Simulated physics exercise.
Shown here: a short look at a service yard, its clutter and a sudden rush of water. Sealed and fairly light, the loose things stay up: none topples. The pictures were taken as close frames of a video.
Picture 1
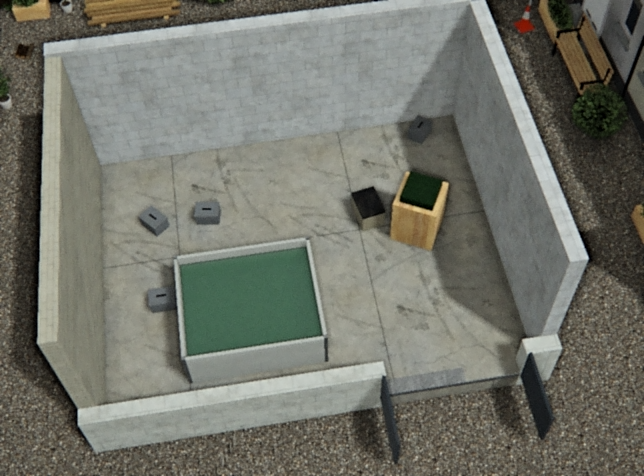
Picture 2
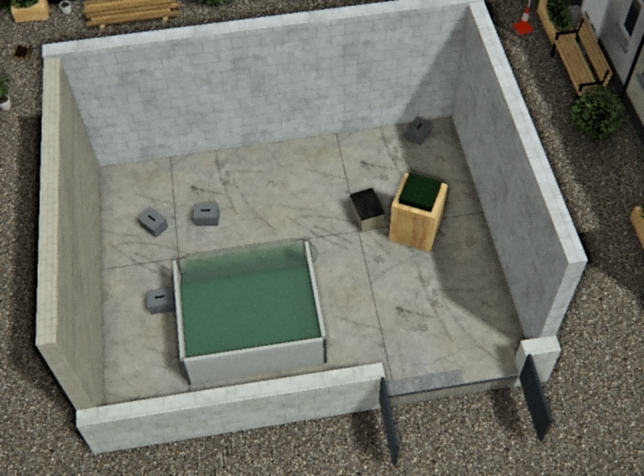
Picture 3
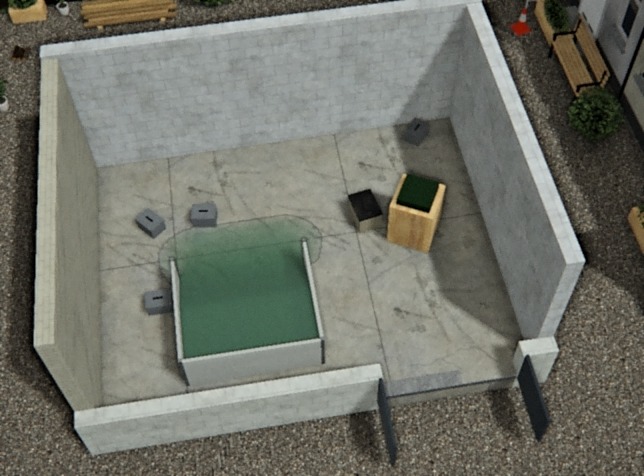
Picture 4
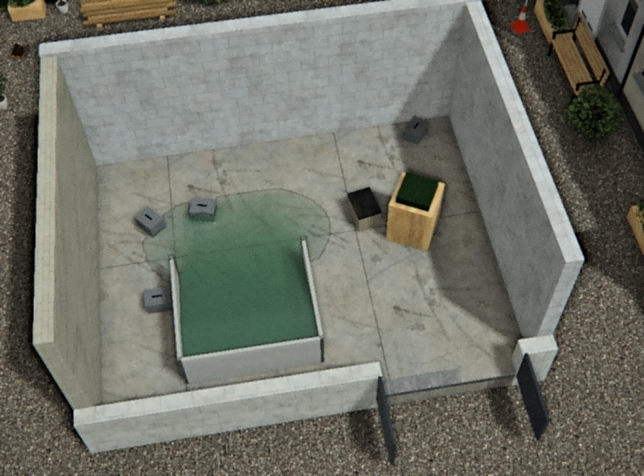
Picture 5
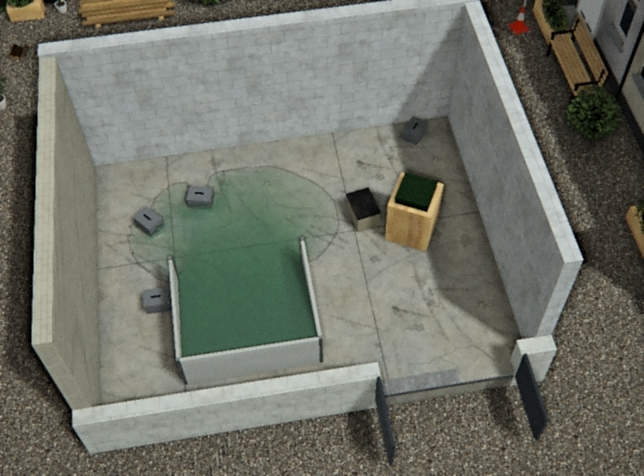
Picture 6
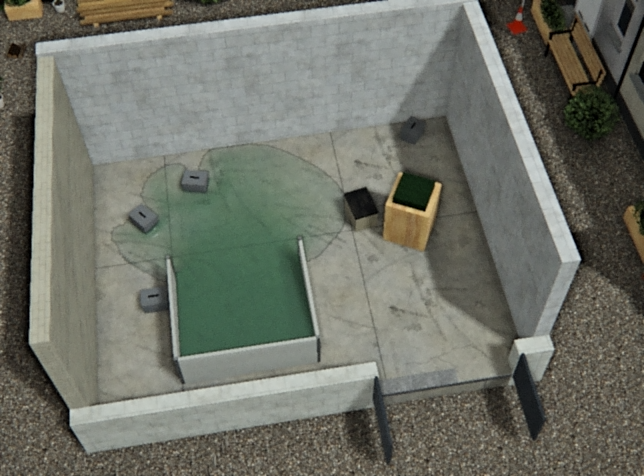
In a walled yard, the back side of a low tank of green water opened, and the water spread across the floor toward the back wall, pushing two small grey blocks a short way.
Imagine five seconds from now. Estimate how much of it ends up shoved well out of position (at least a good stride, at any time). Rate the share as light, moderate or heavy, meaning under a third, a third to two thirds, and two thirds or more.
Heavy.
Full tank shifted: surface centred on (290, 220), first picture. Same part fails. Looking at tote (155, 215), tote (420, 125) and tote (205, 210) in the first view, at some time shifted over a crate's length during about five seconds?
Object by object, in turn: Travelled a good distance, travelled a good distance, lingered near its place.
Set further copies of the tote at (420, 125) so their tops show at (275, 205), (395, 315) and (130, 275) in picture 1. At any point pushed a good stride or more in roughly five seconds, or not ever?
So, in order, the copies go a long way, nowhere much, a long way.
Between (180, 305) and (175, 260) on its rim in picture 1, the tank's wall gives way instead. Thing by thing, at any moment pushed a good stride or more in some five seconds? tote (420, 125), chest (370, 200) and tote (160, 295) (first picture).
First stays short of it, second stays short of it, third covers that distance.
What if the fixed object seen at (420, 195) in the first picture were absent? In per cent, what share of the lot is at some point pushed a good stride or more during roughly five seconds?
Roughly 80 per cent.
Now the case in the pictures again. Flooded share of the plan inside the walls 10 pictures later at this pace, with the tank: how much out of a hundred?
It comes to some 55 in a hundred.
A moment on, 1 of 5 are well off their spots; 0 afloat.
Next, 2 of 5 are well off their spots; 2 afloat.
Later, 3 of 5 are well off their spots; 2 afloat.
In the end, 5 of 5 are well off their spots, and 5 have been at some point; 2 afloat.
